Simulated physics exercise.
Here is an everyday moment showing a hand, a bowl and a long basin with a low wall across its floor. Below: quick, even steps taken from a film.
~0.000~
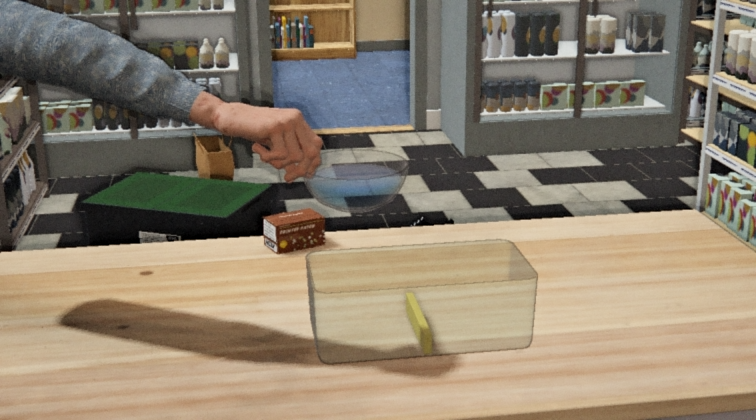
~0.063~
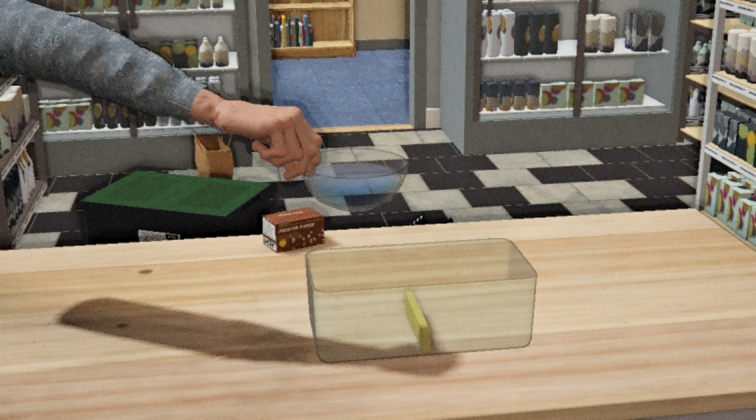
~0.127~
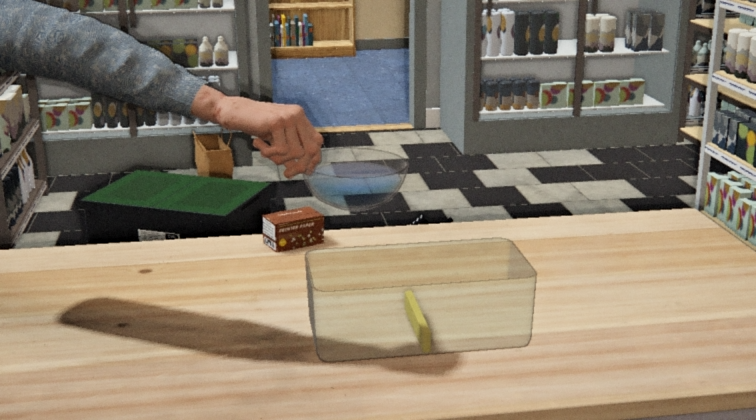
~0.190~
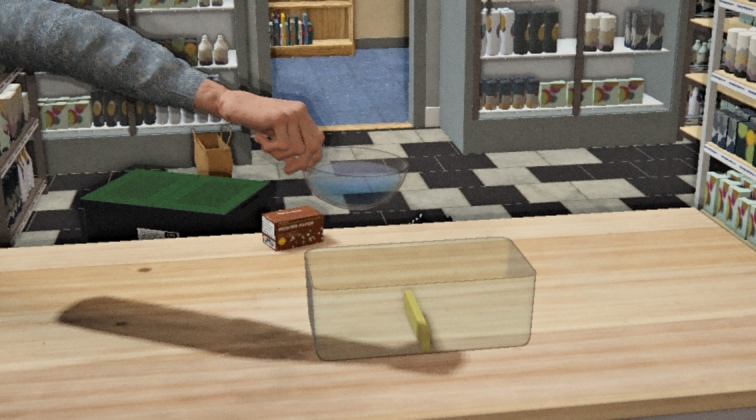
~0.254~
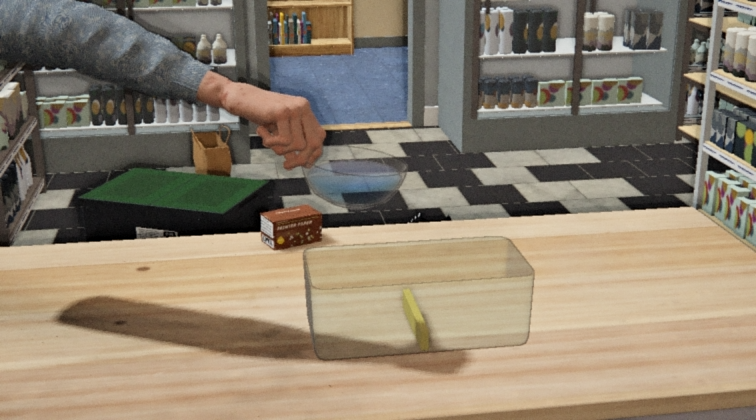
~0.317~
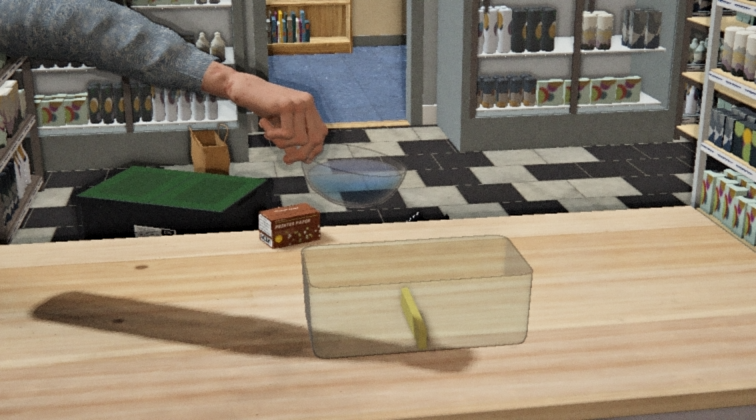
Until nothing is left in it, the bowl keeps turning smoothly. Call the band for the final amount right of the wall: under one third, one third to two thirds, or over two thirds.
Band: Over two thirds.
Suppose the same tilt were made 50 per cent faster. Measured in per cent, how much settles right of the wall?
Something like 75 in a hundred.
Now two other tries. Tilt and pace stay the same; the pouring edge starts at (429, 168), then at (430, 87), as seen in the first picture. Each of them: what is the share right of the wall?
You'd get 95 percent from the first and 90 percent from the second.
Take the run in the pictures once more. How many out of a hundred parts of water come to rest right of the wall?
Around 80 percent.
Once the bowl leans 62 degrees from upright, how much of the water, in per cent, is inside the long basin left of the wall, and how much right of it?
Left part 0 %; right part 25 %.
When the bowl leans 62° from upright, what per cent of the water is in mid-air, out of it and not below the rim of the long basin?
It's close to 35 per cent.
A moment on, the bowl is tipped part way and 41 per cent is still to pour, 1 is left of the wall and 24 right of it.
Next, the bowl is tipped on its side and 0 per cent is still to pour, 15 is left of the wall and 81 right of it.
Then the bowl is tipped right over and 0 per cent is still to pour, 18 is left of the wall and 82 right of it.
Later the bowl is tipped right over and 0 per cent is still to pour, 18 is left of the wall and 82 right of it.
In the end 18 per cent lies left of the wall, 82 right of it and 1 outside.
